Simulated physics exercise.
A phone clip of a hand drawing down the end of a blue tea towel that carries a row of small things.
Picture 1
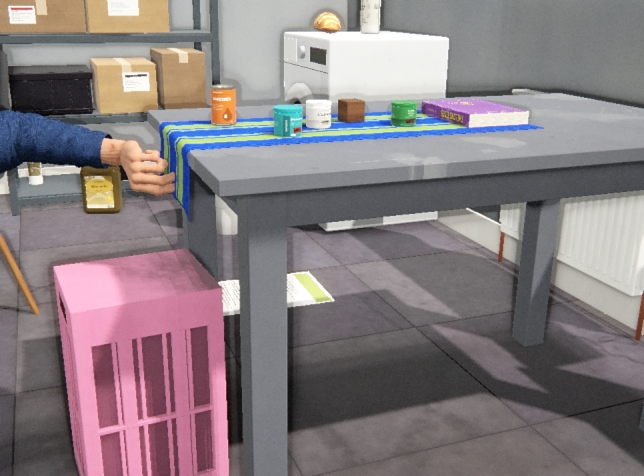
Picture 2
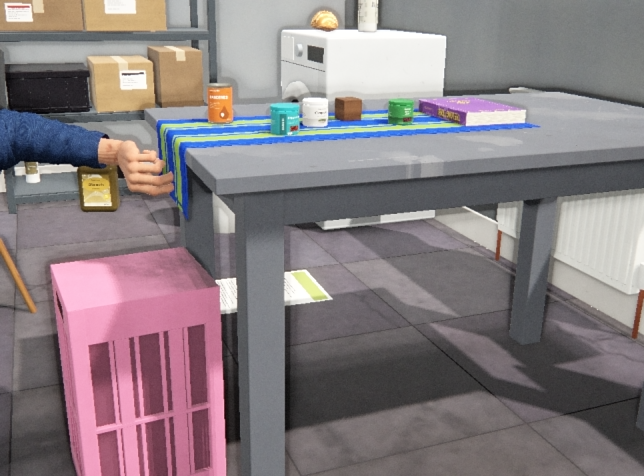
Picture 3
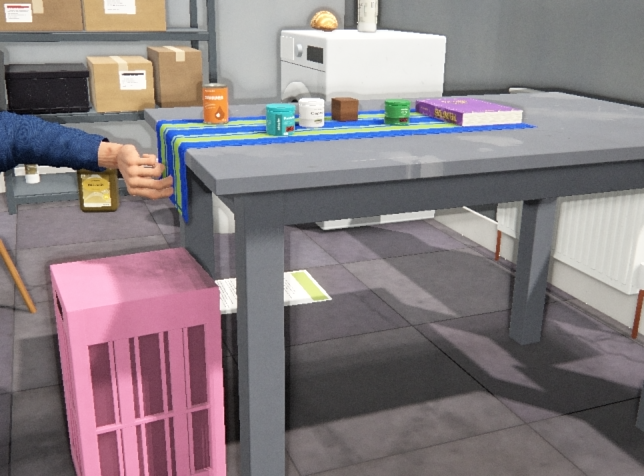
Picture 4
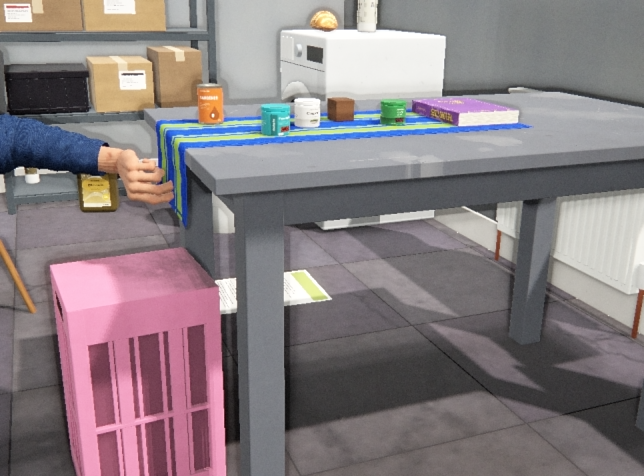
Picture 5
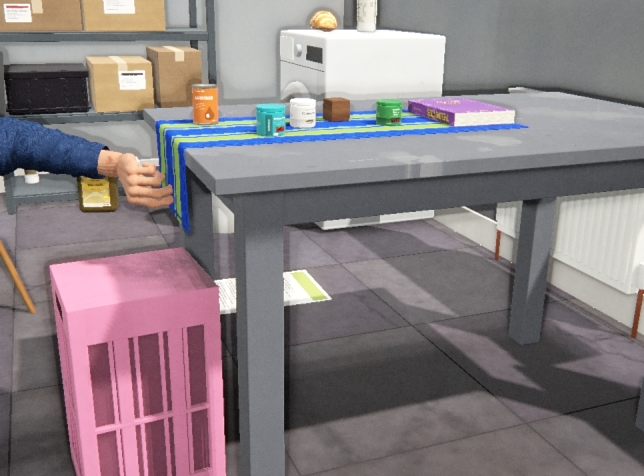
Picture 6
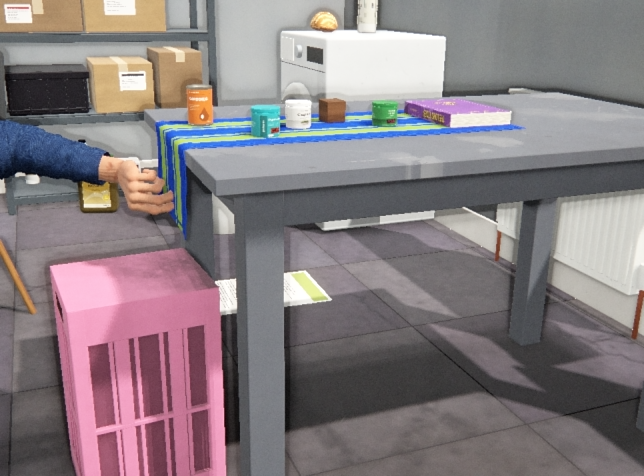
Blue striped cloth sliding slowly left along a grey table as a hand draws its end down, carrying small pots and a book.
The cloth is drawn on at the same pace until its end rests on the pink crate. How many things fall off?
It carries off one.
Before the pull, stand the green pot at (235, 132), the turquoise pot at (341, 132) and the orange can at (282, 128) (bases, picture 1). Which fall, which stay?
The green pot tumbles off, the turquoise pot remains up, the orange can remains up.
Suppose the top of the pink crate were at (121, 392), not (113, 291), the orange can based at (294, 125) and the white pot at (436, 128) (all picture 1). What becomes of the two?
The orange can falls, the white pot does not fall.
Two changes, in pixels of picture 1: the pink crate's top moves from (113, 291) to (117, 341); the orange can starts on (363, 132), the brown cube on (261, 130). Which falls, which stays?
The orange can keeps its place on top; the brown cube goes over.
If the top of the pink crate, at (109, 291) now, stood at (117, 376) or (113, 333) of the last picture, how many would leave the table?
The count: 3 and 2.
Early on, hem near (174, 246); all still up.
Midway, hem on the crate; orange can gone.
Finally, hem on the crate; orange can gone. The answer is one.
